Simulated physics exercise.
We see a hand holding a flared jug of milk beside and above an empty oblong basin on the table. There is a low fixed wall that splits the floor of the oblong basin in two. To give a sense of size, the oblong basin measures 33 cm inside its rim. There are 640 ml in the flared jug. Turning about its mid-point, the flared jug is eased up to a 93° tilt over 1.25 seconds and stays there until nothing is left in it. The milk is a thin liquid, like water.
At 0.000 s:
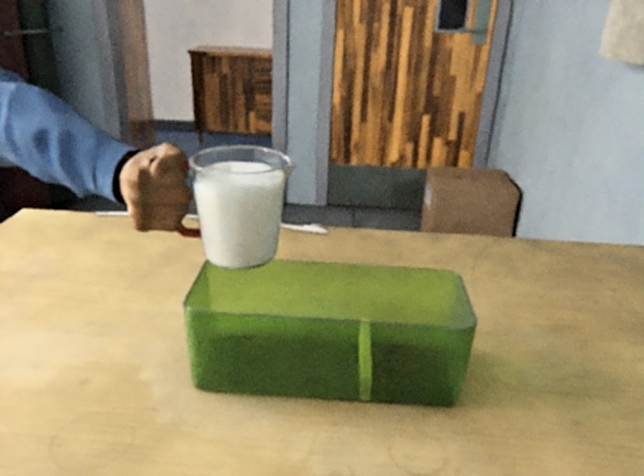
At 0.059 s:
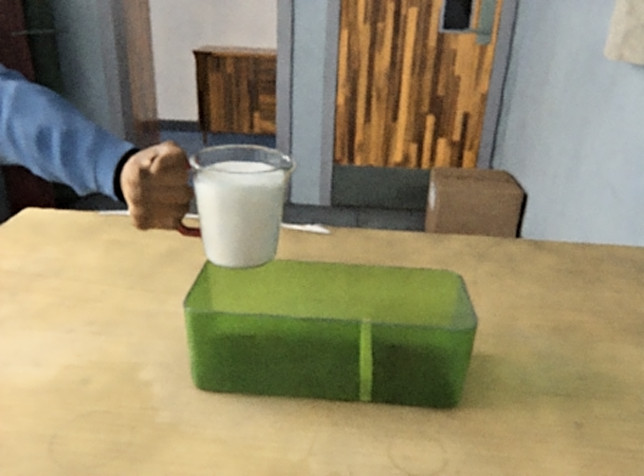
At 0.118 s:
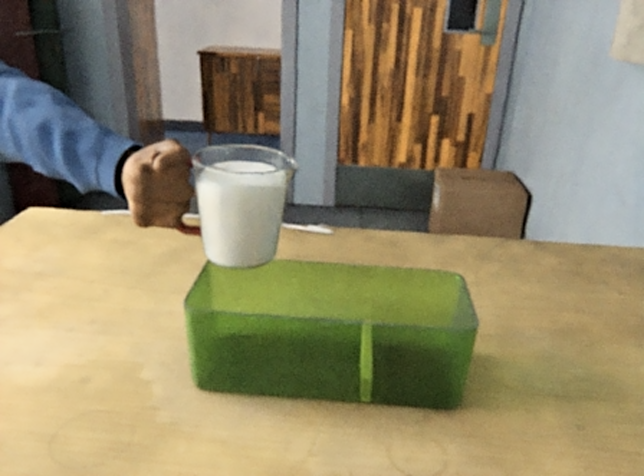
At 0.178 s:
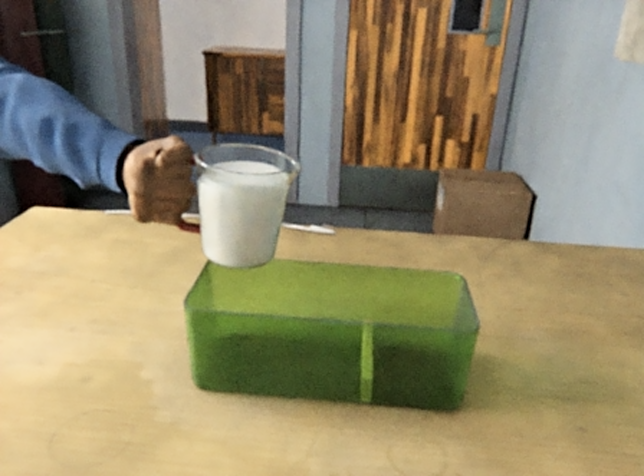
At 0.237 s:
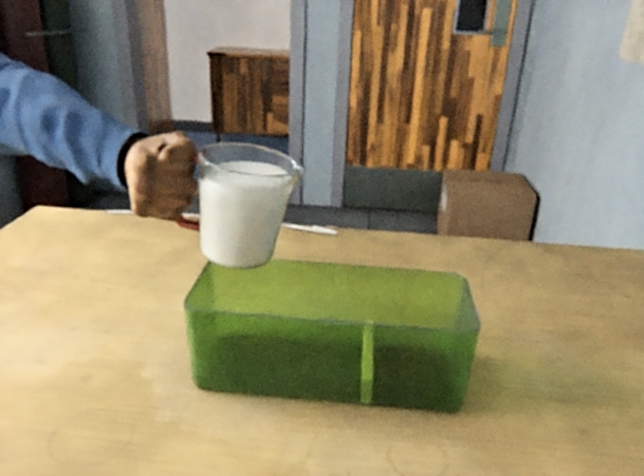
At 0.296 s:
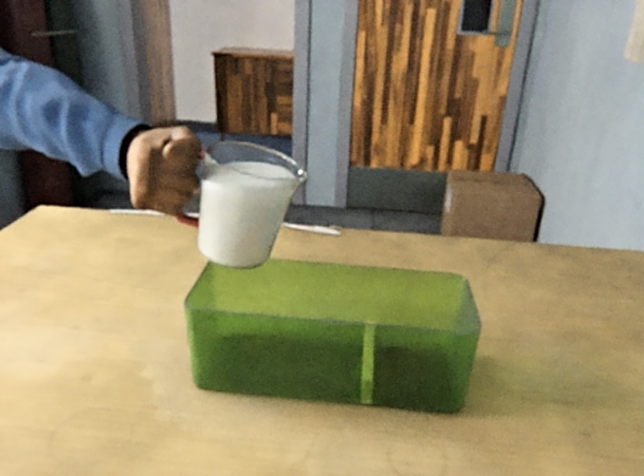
A hand in a blue sleeve, reaching in from the left, holds a clear flared jug of white milk beside and above an empty green oblong basin, slowly tilting it slightly to the right. The basin sits on a pale wooden table in a room with wood-panelled doors and a brown box behind, seen from slightly above. The background shifts slightly rightward as the camera drifts a little.
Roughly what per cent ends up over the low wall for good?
About 16 in every hundred.
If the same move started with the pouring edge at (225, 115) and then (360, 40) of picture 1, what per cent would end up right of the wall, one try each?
Some 10 and 60 per cent, in that order.
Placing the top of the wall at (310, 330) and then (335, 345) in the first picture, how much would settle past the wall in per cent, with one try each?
In turn about 100 and 85 per cent.
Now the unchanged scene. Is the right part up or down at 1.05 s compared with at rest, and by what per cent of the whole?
The share moves up, by some 4 per cent.
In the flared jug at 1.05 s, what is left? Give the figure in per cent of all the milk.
36 in a hundred, give or take.
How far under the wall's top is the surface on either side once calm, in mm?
Left about 14 mm, right about 28 mm.
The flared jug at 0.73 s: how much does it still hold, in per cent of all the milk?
Some 82 % of it is still there.
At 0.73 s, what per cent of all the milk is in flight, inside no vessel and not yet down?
Roughly 12 %.
By 0.73 s the tilt is 59° and 82 per cent is still to pour, 6 is left of the wall and 0 right of it.
By 1.05 s the tilt is 87° and 36 per cent is still to pour, 37 is left of the wall and 12 right of it.
By 1.39 s the tilt is 93° and 7 per cent is still to pour, 75 is left of the wall and 14 right of it.
By 1.75 s the tilt is 93° and 1 per cent is still to pour, 82 is left of the wall and 16 right of it.
At rest 83 per cent lies left of the wall, 16 right of it and 1 outside.
